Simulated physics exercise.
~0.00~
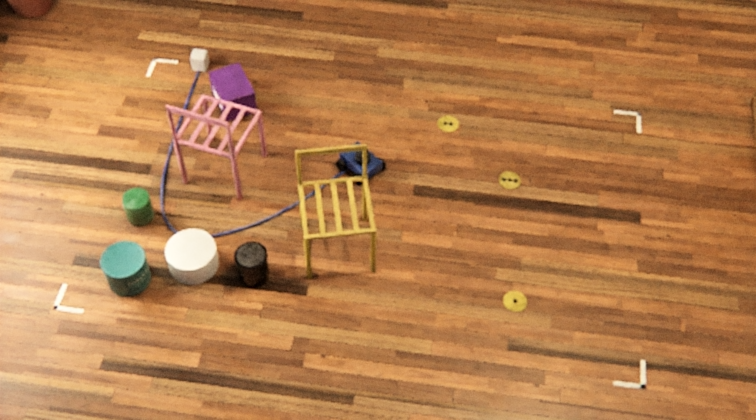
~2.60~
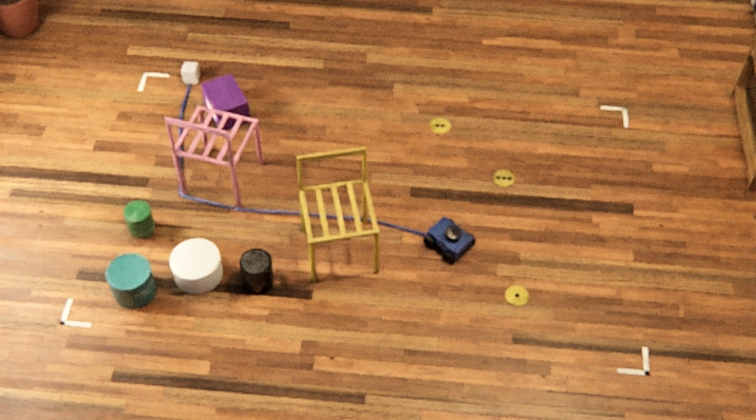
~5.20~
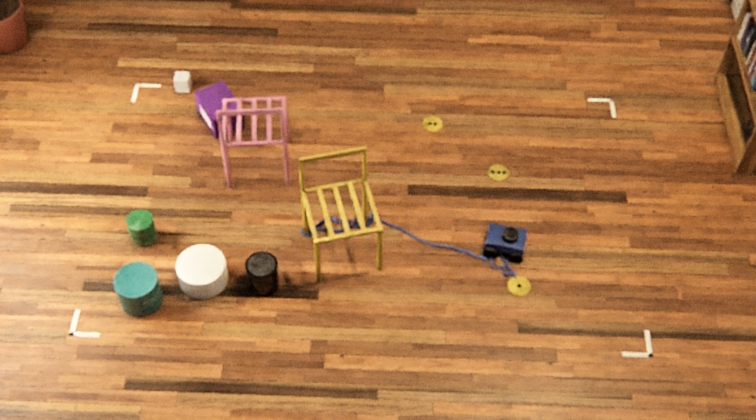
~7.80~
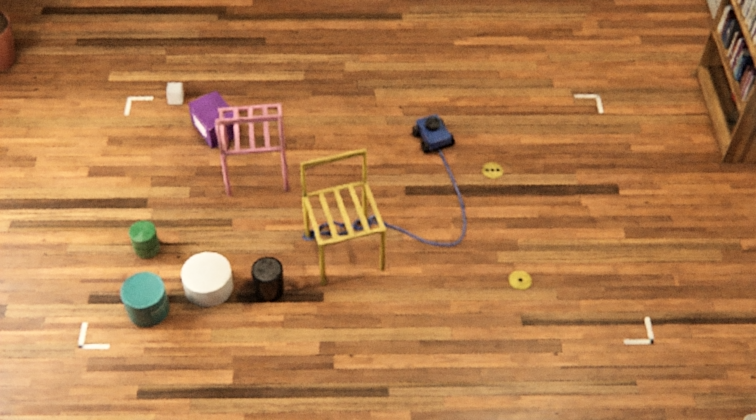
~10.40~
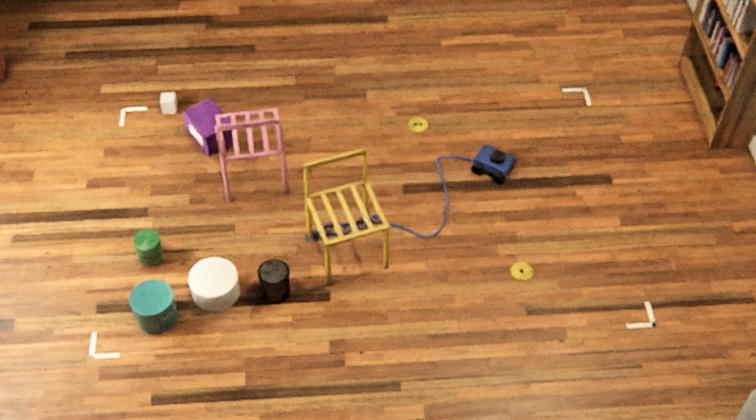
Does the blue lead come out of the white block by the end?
Yes, the lead is yanked out of the white block as the cart drives away, and its loose end is left trailing under the yellow chair.
